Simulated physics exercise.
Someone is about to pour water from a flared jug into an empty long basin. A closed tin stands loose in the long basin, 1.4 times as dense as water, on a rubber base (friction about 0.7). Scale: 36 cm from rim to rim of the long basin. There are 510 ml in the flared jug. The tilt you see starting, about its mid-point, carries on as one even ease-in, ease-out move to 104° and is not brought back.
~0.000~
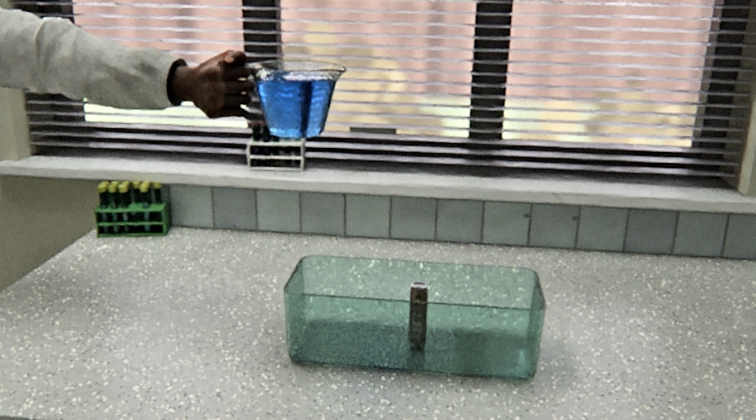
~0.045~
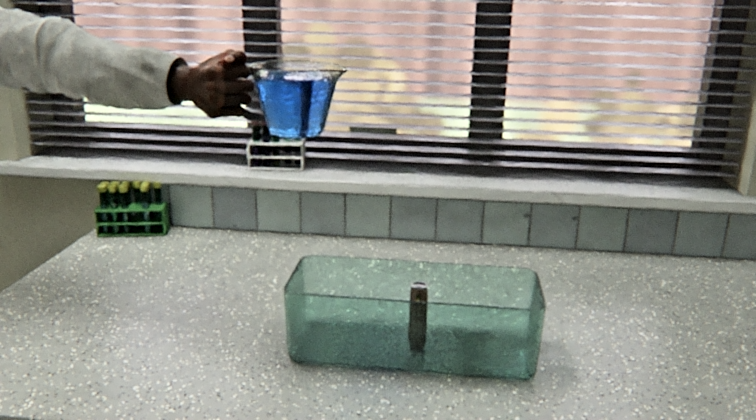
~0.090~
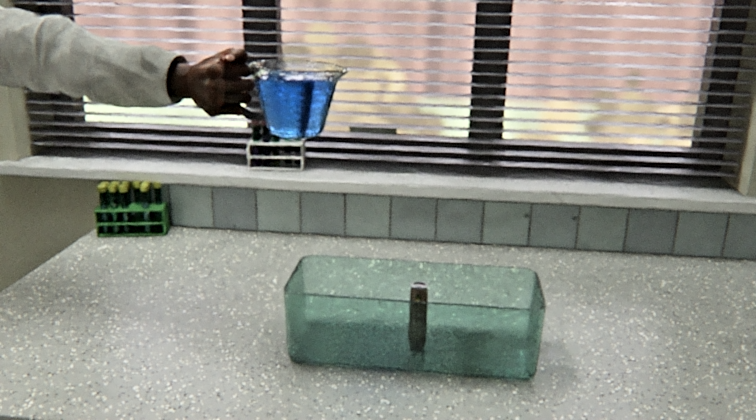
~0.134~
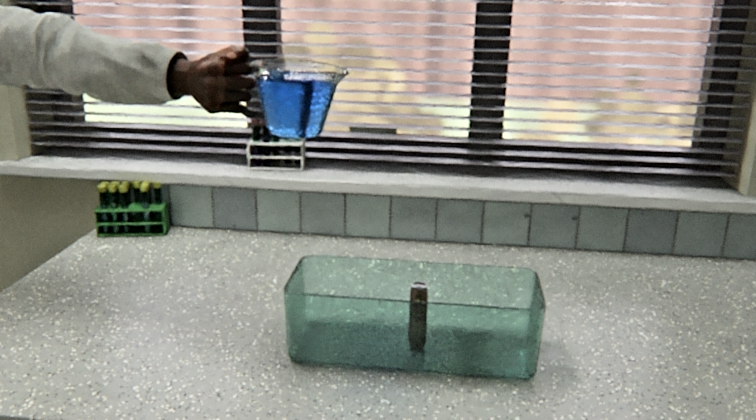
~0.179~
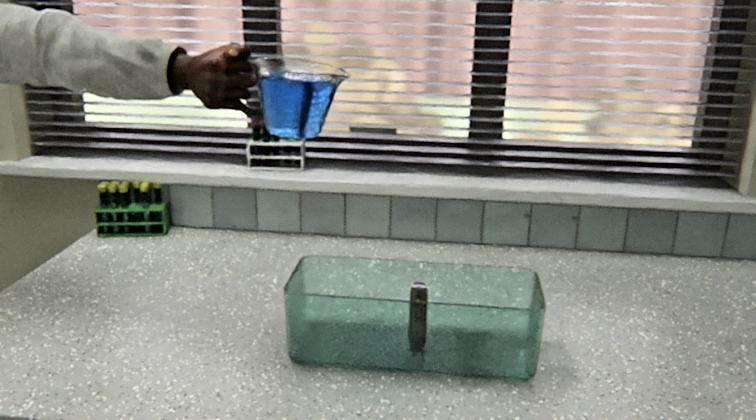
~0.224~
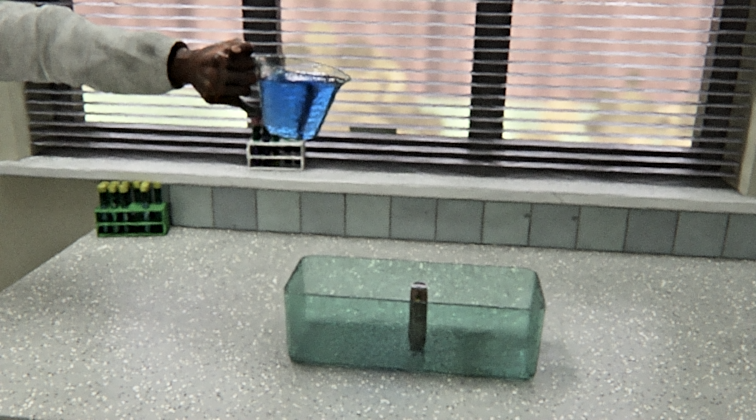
In this clip, a hand holds a clear flared jug of blue water above a counter, level at first, then slowly tilts it slightly to the right, while a greenish long basin with a small upright tin inside stays still below.
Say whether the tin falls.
The tin goes over.
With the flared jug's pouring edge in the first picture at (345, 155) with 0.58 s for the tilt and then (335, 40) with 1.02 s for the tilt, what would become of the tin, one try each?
First it stays up; then it falls.
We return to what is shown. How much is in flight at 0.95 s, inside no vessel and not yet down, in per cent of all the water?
Near 30 in a hundred.
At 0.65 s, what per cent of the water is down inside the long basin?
Near 4 in a hundred.
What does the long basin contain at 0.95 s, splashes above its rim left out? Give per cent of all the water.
About 62 per cent.
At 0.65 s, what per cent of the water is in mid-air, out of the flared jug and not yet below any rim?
Some 32 per cent.
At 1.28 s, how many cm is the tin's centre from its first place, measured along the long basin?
About 8 cm.
Then, 0.65 s in, the tilt is 64° and 64 per cent is still to pour; the tin stands where it began.
Then, 0.95 s in, the tilt is 98° and 8 per cent is still to pour; the tin leans 11°.
Then, 1.28 s in, the tilt is 104° and 0 per cent is still to pour; the tin lies on its side.
Then, 1.63 s in, the tilt is 104° and 0 per cent is still to pour; the tin lies on its side.
Finally, the tin lies on its side.
